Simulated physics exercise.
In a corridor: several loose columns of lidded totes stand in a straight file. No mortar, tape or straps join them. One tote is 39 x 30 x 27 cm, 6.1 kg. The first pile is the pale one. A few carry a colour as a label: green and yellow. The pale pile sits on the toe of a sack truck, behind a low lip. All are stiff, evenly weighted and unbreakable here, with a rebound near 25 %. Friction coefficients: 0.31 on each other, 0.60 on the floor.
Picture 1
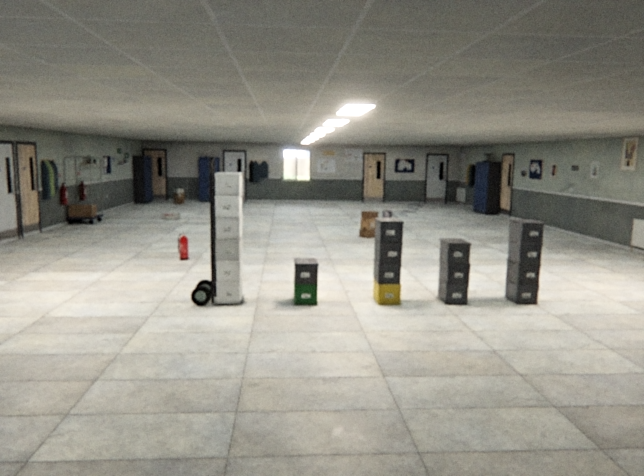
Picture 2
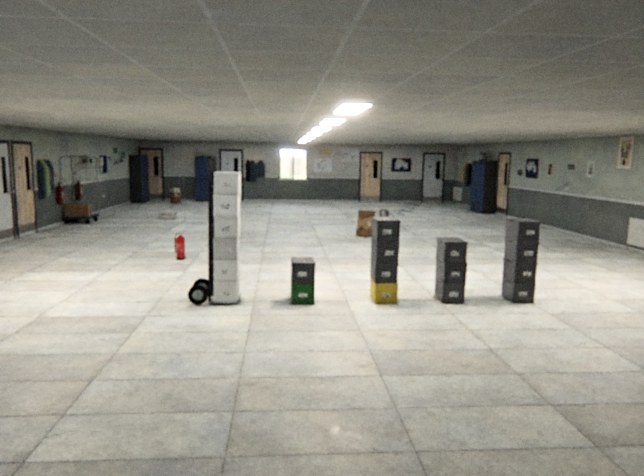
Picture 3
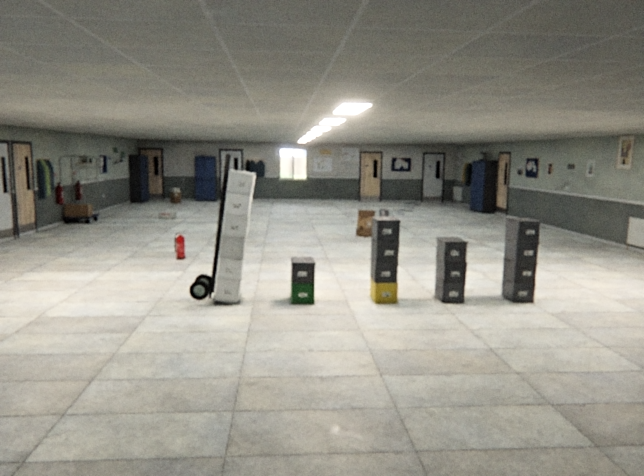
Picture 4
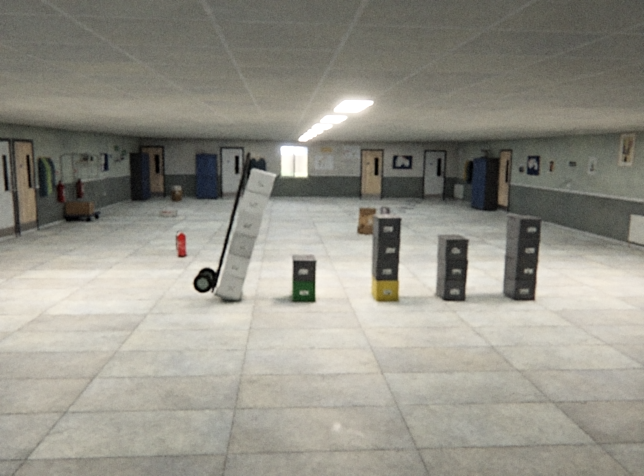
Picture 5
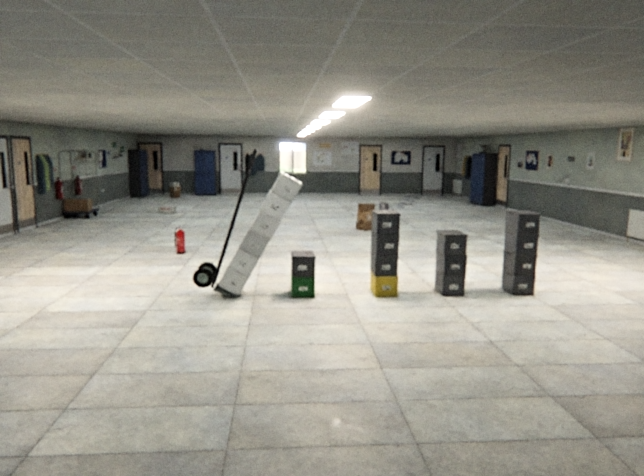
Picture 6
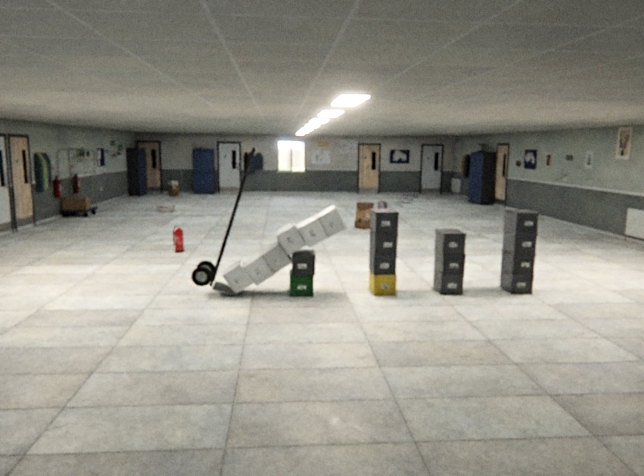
A pale stack of boxes on a sack truck tilts rightward with the truck's frame, then leans beyond it and separates into stepped sections above a short green-based stack, while the dark stacks farther right stay still.
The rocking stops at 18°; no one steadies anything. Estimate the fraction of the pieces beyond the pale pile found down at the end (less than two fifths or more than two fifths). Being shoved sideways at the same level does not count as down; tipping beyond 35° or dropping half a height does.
Ending down: Less than two fifths.
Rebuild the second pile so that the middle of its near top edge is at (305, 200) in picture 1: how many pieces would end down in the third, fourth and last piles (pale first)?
Then third 4, fourth 2, last 0.
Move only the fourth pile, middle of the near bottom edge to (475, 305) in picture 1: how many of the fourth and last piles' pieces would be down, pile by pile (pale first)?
Then fourth 0, last 0.
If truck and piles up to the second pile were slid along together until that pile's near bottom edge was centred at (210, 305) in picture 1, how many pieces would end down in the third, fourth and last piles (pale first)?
Then third 0, fourth 0, last 0.
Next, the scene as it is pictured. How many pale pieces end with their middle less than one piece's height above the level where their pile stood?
The count is 4.
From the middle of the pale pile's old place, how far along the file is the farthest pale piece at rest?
Roughly 180 cm along.
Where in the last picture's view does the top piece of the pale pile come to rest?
At about (364, 281).
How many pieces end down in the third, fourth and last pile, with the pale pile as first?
Third 0, fourth 0, last 0.
Then, 0.06 s after the last picture, 6 of the pale pile down; none of the 13 other totes down, 1 disturbed.
Then, 0.20 s after the last picture, 6 of the pale pile down; none of the 13 other totes down, 4 disturbed; yellow tote shifted 22 mm.
Then, 0.84 s after the last picture, 6 of the pale pile down; none of the 13 other totes down, 5 disturbed; yellow tote shifted 51 mm.
At rest, 6 of the pale pile down; none of the 13 other totes down, 5 disturbed; green tote unmoved; yellow tote shifted 51 mm. That is 0 per cent. As the last picture would show them, middles, green tote near (302, 283), yellow tote near (386, 282).
